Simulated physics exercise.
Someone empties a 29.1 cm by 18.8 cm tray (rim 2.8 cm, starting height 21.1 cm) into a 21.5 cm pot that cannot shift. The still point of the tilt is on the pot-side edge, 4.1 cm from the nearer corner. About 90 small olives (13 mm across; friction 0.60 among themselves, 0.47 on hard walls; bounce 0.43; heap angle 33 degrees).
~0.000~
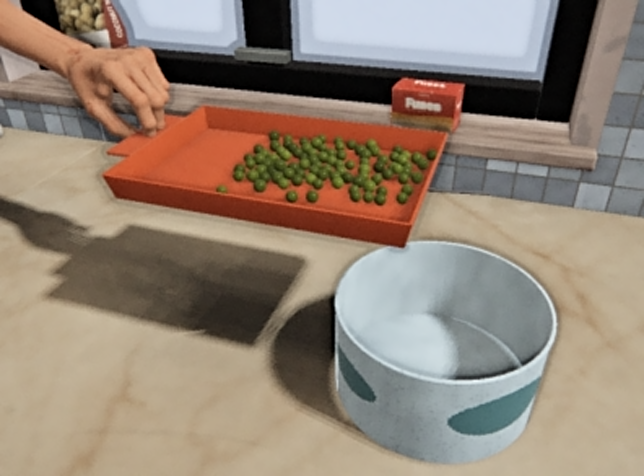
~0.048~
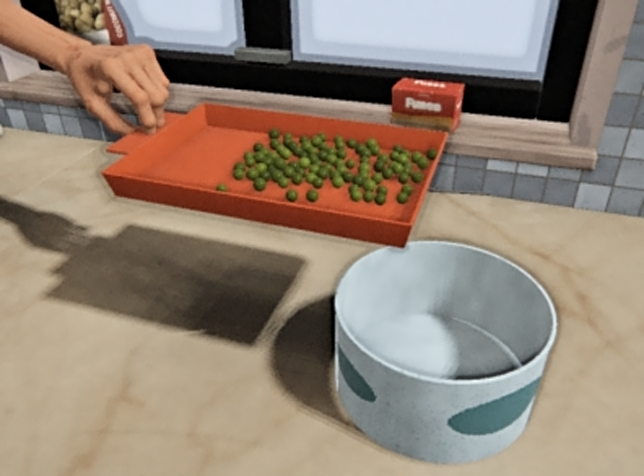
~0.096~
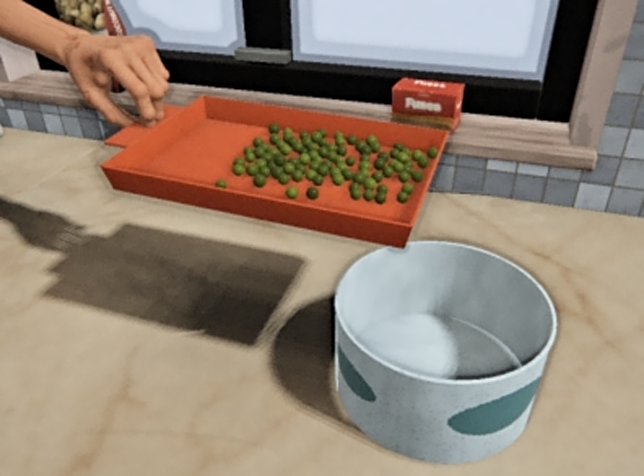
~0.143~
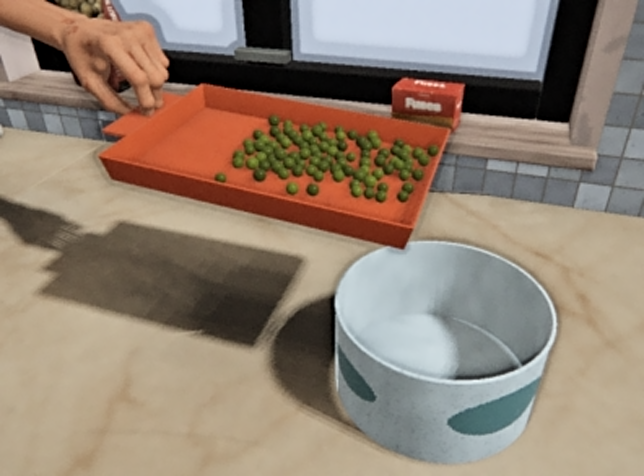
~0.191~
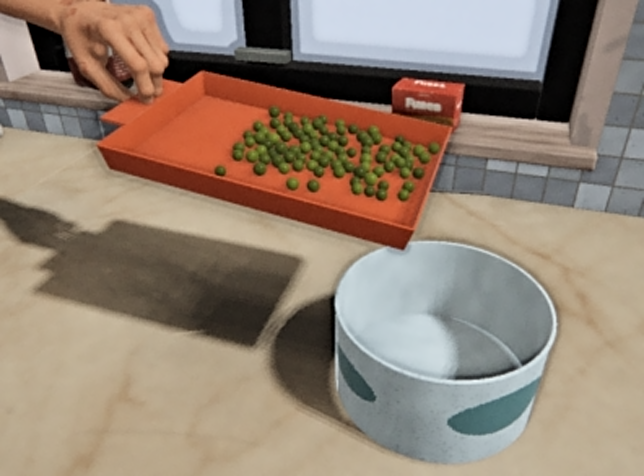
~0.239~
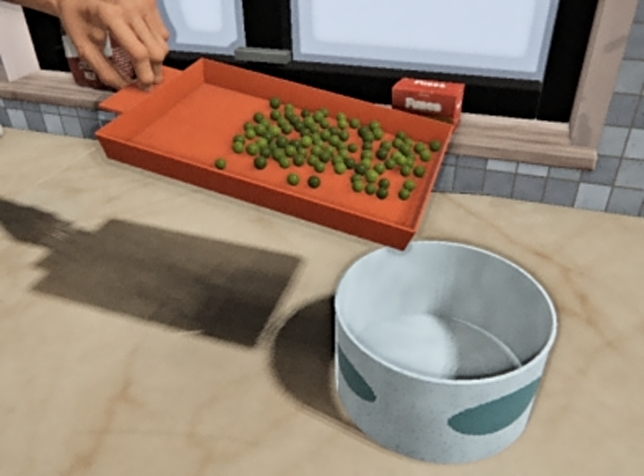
On a marble counter, a hand gradually raises the left side of an orange olive tray.
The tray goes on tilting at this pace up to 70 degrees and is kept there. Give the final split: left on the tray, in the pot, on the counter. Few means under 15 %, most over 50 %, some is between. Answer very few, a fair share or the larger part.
Tray the larger part, pot very few, counter very few.
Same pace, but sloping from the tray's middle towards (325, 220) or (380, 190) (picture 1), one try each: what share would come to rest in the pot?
About 0 and 0 per cent.
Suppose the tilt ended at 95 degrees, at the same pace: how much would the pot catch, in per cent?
It would be near 90 per cent.
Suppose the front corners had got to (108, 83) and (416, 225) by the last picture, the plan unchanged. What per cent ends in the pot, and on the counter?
Pot 0, counter 0.
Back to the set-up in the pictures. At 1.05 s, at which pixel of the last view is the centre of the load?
Around (409, 159).
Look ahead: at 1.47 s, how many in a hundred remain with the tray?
About 100 per cent.
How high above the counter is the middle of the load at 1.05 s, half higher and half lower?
Some 26 cm.
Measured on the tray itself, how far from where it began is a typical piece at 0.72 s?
About 7 cm.
After 0.72 s, tilt 39 degrees; the tray holds 100 %, the pot 0 %.
After 1.05 s, tilt 58 degrees; the tray holds 100 %, the pot 0 %.
After 1.47 s, tilt 70 degrees; the tray holds 100 %, the pot 0 %.
In the end, at 2.1 s, tray 100 %, pot 0 %, counter 0 %.
